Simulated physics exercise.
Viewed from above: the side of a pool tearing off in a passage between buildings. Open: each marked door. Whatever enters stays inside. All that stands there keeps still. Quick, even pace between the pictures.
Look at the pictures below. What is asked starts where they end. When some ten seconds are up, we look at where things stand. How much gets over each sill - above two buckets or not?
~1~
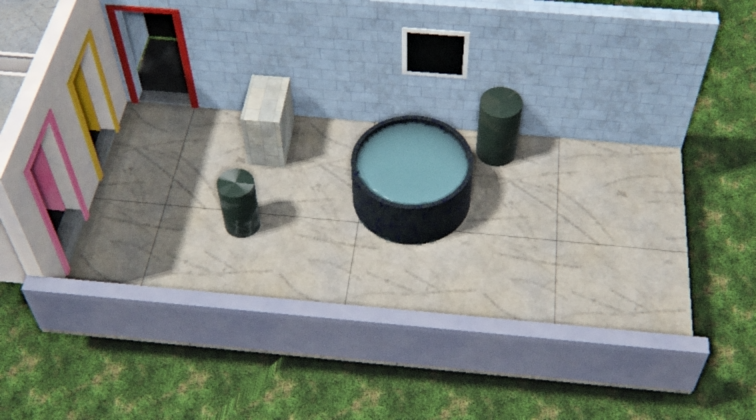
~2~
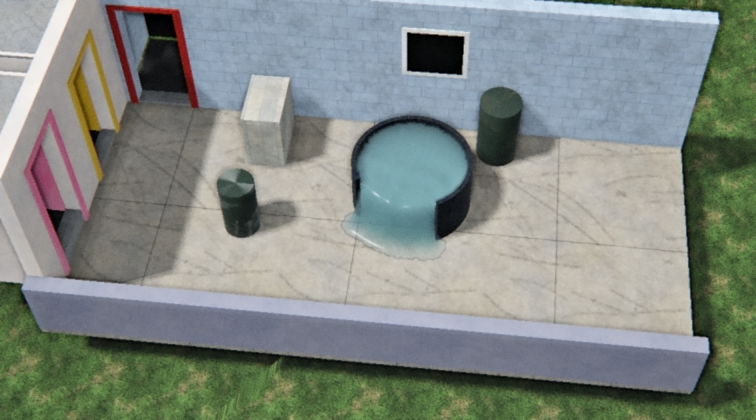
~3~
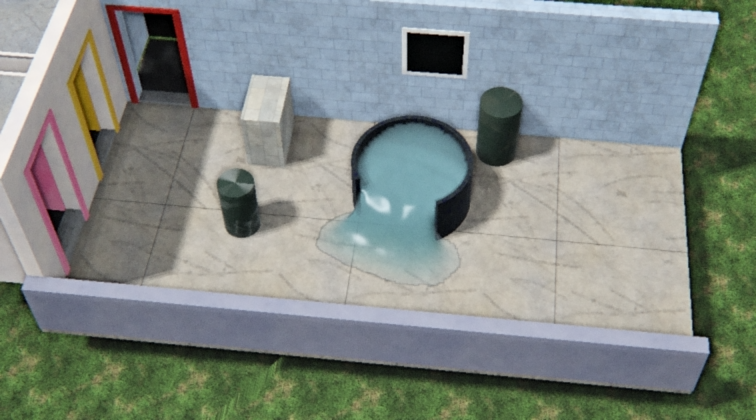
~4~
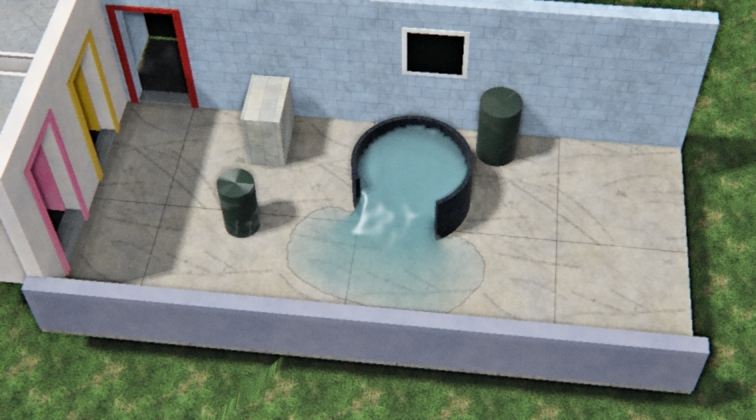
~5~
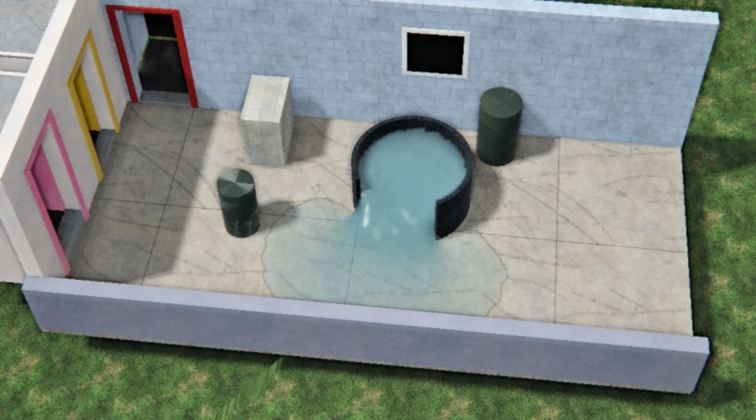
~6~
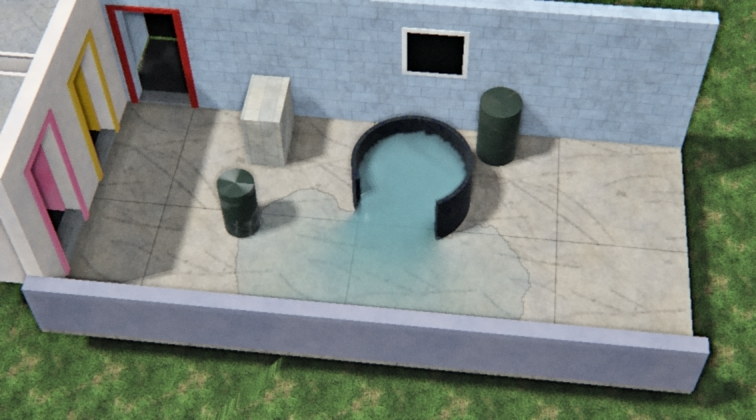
The yellow door will keep it to two buckets, the red door will be overrun, the pink door will keep it to two buckets.
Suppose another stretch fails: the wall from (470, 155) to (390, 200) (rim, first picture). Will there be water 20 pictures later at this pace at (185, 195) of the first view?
It would be parched.
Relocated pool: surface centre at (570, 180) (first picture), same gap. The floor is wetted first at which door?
I'd go with the door marked pink.
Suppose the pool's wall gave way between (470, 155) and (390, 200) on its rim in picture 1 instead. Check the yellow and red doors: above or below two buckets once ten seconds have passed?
Door by door, yellow doesn't reach it and red doesn't reach it.
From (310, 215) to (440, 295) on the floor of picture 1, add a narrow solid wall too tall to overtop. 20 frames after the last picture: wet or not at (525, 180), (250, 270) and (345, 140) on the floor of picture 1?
Lab note - spot 1 parched, spot 2 parched, spot 3 inundated.
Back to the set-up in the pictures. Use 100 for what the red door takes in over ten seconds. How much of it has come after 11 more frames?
About 0 per cent.
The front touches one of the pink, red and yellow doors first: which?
It would be the pink door.
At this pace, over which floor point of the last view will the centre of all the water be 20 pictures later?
Near (314, 259).
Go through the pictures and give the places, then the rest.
The first picture shows the pool at (412, 164) is whole and still.
In the second picture, the front is at (440, 248), out from the gap at (392, 226).
In the third picture, water pours out at (392, 229) and has run to (323, 244).
In the fourth picture, the front is at (295, 264), out from the gap at (392, 231).
In the fifth picture, water pours out at (392, 231) and has run to (274, 286).
In the sixth picture, the front is at a hidden place, out from the gap at (392, 231).
A moment on, water covers 25 % of the floor; the yellow door not reached, the red door not reached, the pink door not reached.
Next, water covers 40 % of the floor; the yellow door not reached, the red door not reached, the pink door wet at the sill, nothing in.
Then, water covers 60 % of the floor; the yellow door wet at the sill, nothing in, the red door wet at the sill, nothing in, the pink door wet at the sill, nothing in.
Later, water covers 75 % of the floor; the yellow door wet at the sill, nothing in, the red door far over two buckets in, the pink door wet at the sill, nothing in.
In the end, water covers 80 % of the floor; the yellow door wet at the sill, nothing in, the red door far over two buckets in, the pink door wet at the sill, nothing in.
